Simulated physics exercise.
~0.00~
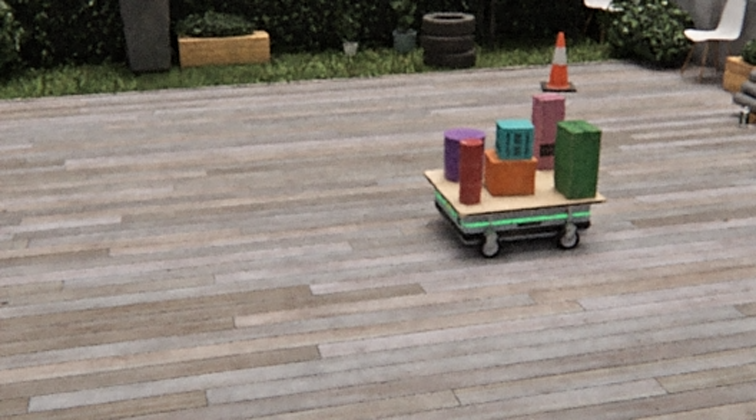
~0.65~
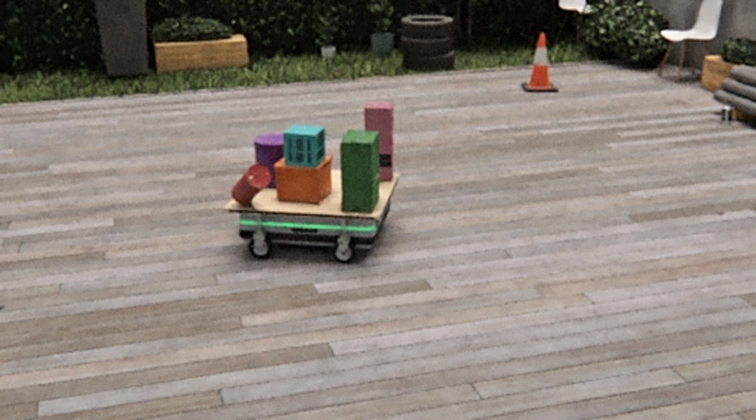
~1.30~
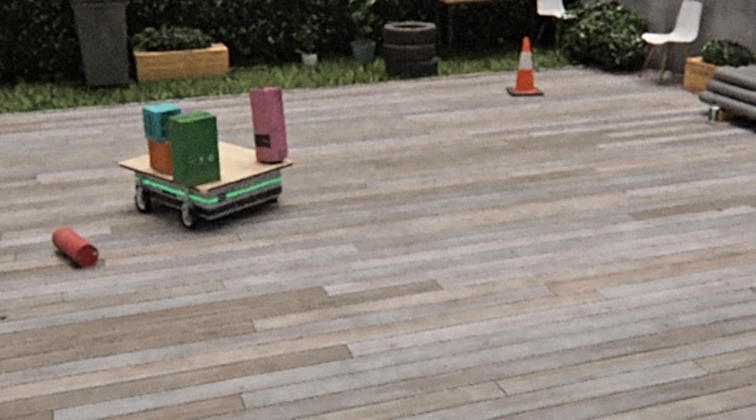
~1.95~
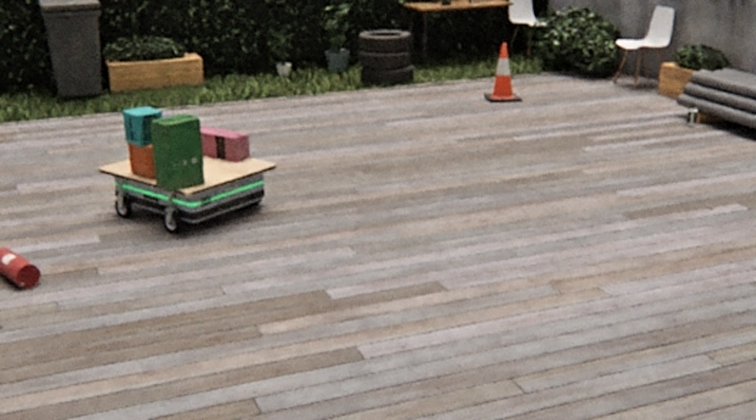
On a wooden deck, a low cart carrying colorful boxes and containers rolled left and turned, and a red canister tipped and fell off onto the boards; by the end the pink box had toppled on the cart while the green box still stood.
